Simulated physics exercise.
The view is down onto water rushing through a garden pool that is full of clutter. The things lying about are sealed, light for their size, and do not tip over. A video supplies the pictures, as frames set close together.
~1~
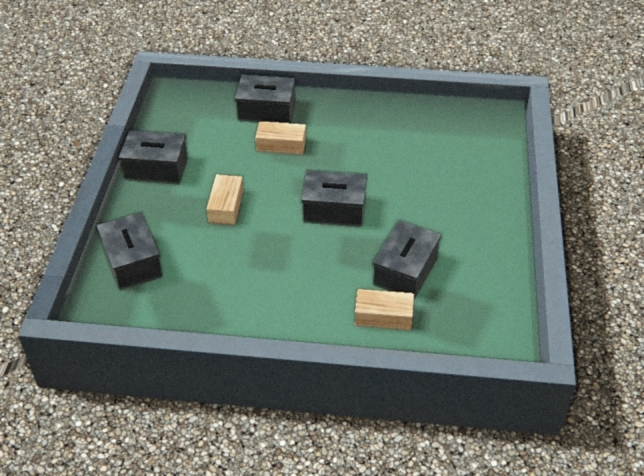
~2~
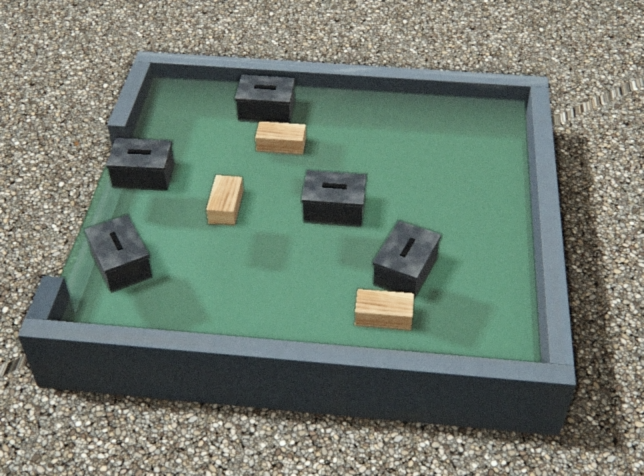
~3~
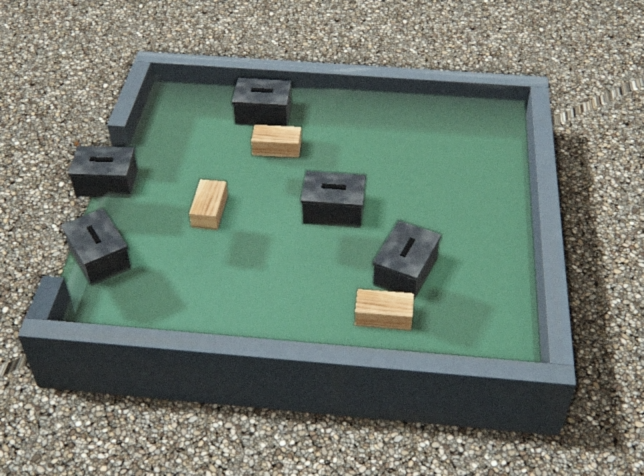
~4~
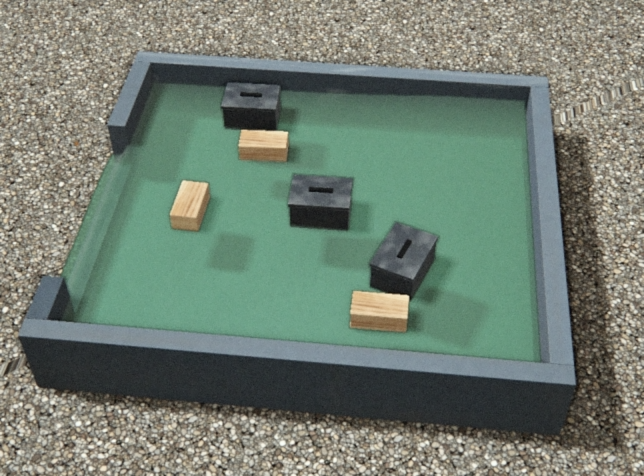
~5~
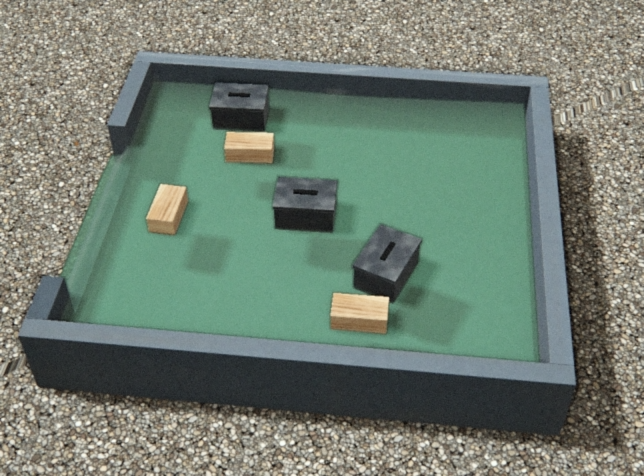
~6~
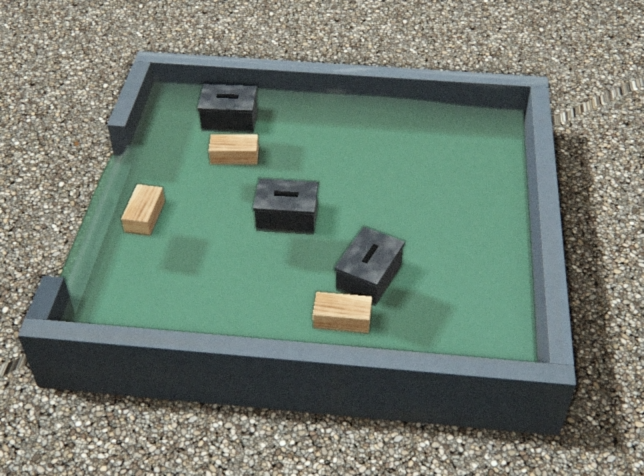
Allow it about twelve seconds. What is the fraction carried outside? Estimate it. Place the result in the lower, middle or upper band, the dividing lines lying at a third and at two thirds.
Upper band.
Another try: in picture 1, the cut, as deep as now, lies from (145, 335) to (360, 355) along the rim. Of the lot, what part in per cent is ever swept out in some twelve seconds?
About 50 %.
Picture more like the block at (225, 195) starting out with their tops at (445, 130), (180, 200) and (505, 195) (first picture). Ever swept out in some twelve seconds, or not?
Okay, one at a time: Does not get out, next gets out, last does not get out.
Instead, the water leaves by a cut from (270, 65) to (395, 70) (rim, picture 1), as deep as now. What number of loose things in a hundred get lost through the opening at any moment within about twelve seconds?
I'd reckon around 40 percent.
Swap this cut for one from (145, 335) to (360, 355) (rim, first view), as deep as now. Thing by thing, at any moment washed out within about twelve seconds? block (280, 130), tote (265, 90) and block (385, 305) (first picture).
In the order given, it's remains behind, remains behind, escaped.
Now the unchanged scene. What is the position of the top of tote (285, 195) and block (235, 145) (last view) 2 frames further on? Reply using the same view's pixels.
They end up close to (261, 196) and close to (205, 147).
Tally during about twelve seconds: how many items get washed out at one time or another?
Count: 6.
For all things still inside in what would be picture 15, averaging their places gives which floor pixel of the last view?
Average floor point: Approx. (225, 251).
A moment on, 3 of 8 are out; 5 afloat.
Next, 3 of 8 are out; 5 afloat.
Later, 4 of 8 are out; 4 afloat.
In the end, 6 of 8 are out; 2 afloat.
